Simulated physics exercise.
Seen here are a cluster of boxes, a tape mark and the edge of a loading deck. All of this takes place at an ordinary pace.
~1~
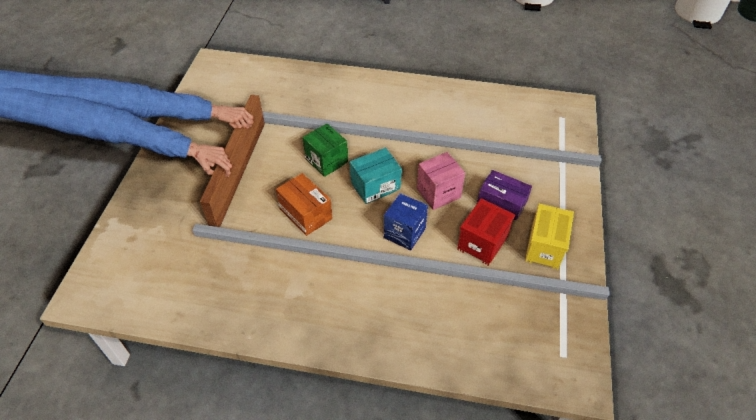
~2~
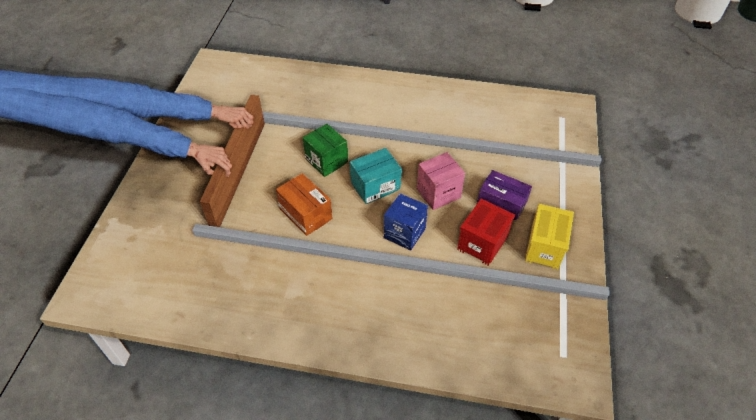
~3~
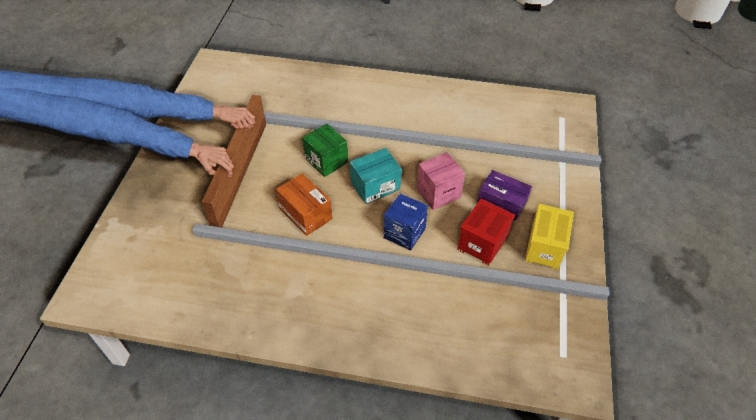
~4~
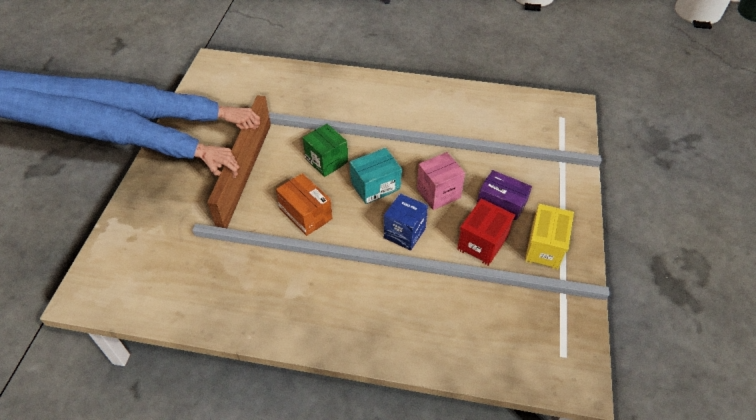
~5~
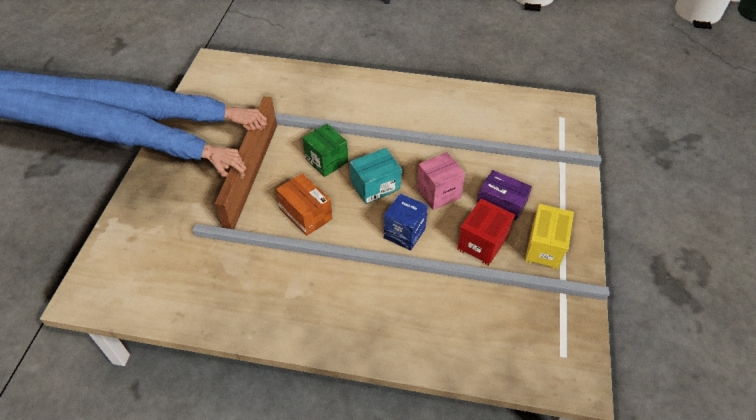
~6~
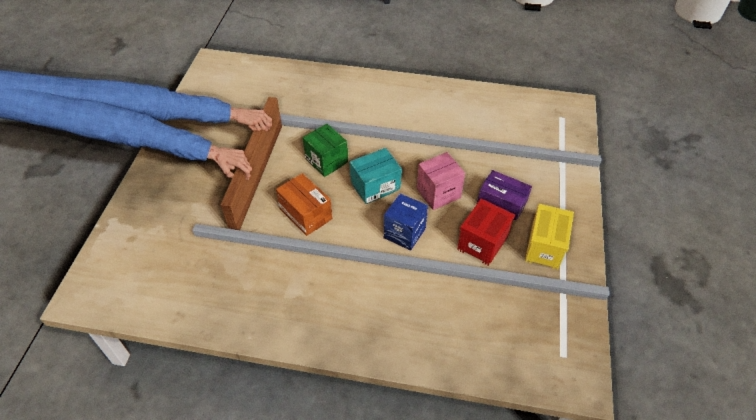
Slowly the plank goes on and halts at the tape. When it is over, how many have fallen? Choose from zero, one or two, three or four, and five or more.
When it is over, five or more have fallen.
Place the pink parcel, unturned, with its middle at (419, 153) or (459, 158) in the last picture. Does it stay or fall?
At the first spot it tips off, and at the second it tips off.
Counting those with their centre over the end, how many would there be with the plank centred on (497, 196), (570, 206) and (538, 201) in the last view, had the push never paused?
Per position: 1 / 5 / 3.
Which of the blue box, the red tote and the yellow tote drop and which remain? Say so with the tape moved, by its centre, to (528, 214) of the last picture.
Blue box stays put, red tote goes down, yellow tote goes down.
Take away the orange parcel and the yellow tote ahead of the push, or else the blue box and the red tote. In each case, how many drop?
3 for the first case, 3 for the second.
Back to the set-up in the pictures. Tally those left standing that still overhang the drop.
Number: 2.
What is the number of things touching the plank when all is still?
3 end up touching it.
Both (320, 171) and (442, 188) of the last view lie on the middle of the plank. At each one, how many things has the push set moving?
Note: First position 2; second position 8.
Soon after, none off yet; yellow tote at rest near (549, 237); purple parcel at rest near (504, 195); red tote at rest near (485, 232).
At rest, the number that fall off is five or more; fallen, blue box, pink parcel, red tote, purple parcel and yellow tote.
